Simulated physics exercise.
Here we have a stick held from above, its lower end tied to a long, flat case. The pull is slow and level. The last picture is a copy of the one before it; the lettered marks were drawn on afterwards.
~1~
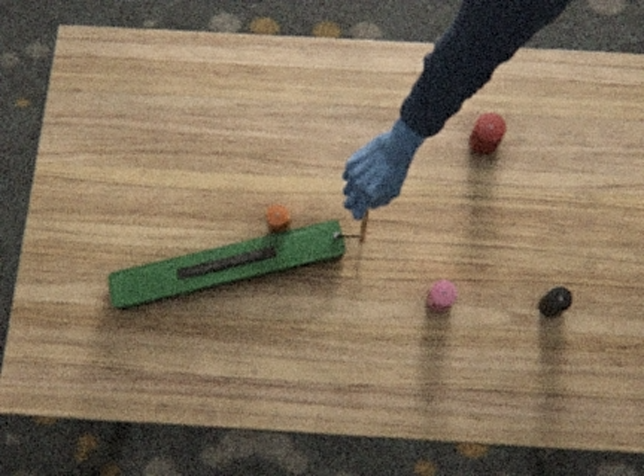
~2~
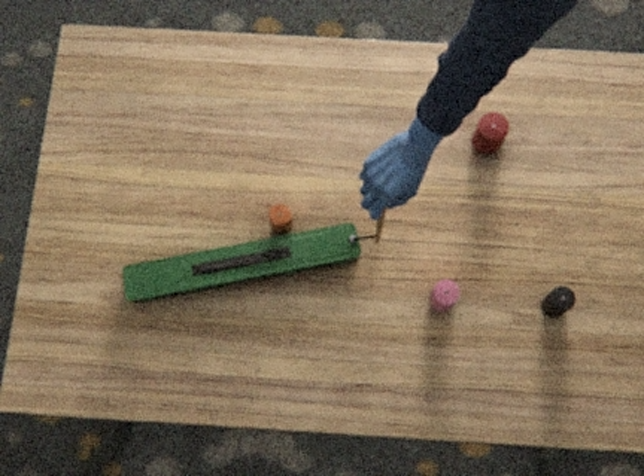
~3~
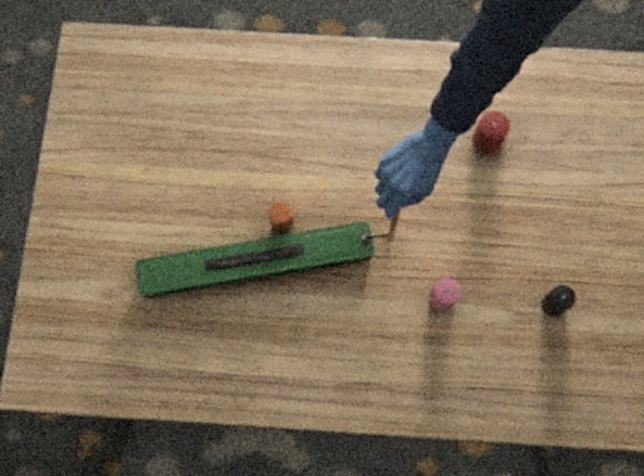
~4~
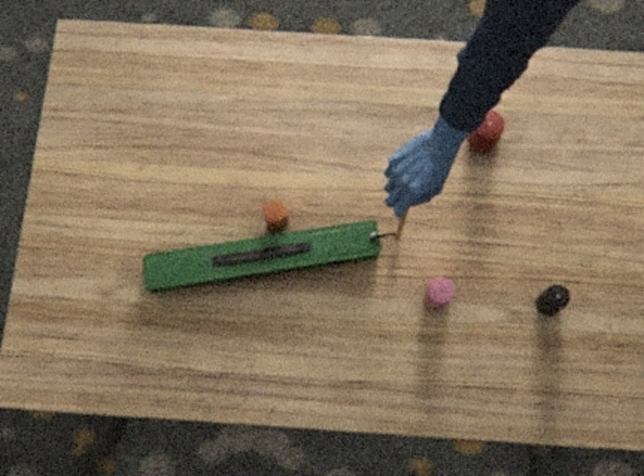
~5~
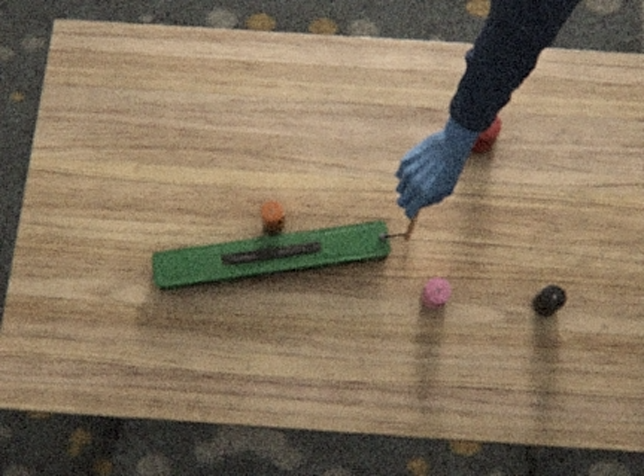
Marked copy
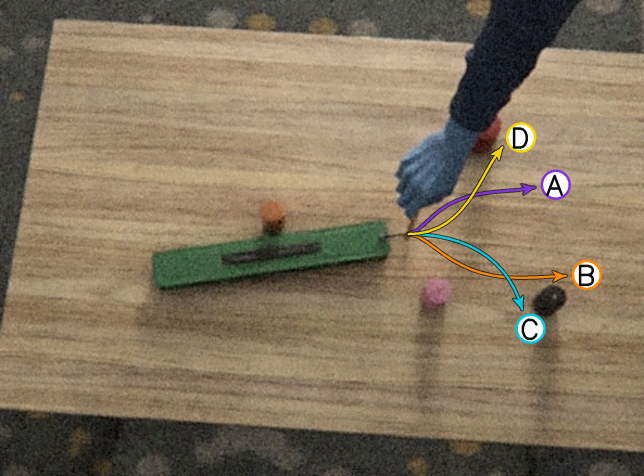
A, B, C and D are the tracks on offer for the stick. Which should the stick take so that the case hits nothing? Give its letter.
Take A.
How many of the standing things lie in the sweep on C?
It touches two.
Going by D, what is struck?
The red tin.
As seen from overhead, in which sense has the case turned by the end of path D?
It turns anticlockwise.
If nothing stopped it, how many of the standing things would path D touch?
In all, one.
On the marked copy, A from (408, 234) via (466, 197) to (535, 187); B from (408, 234) via (482, 273) to (566, 276); C from (408, 234) via (479, 251) to (522, 309); D from (408, 234) via (467, 203) to (502, 147).
With A. Early on, foot of the stick (449, 205), middle of the case (318, 240).
Further on, foot of the stick (497, 192), middle of the case (367, 227).
At the end, foot of the stick (541, 186), middle of the case (411, 217); nothing has been touched.
As for the rest, B meets the pink candle and black candle; C meets the pink candle and orange candle; D meets the red tin.
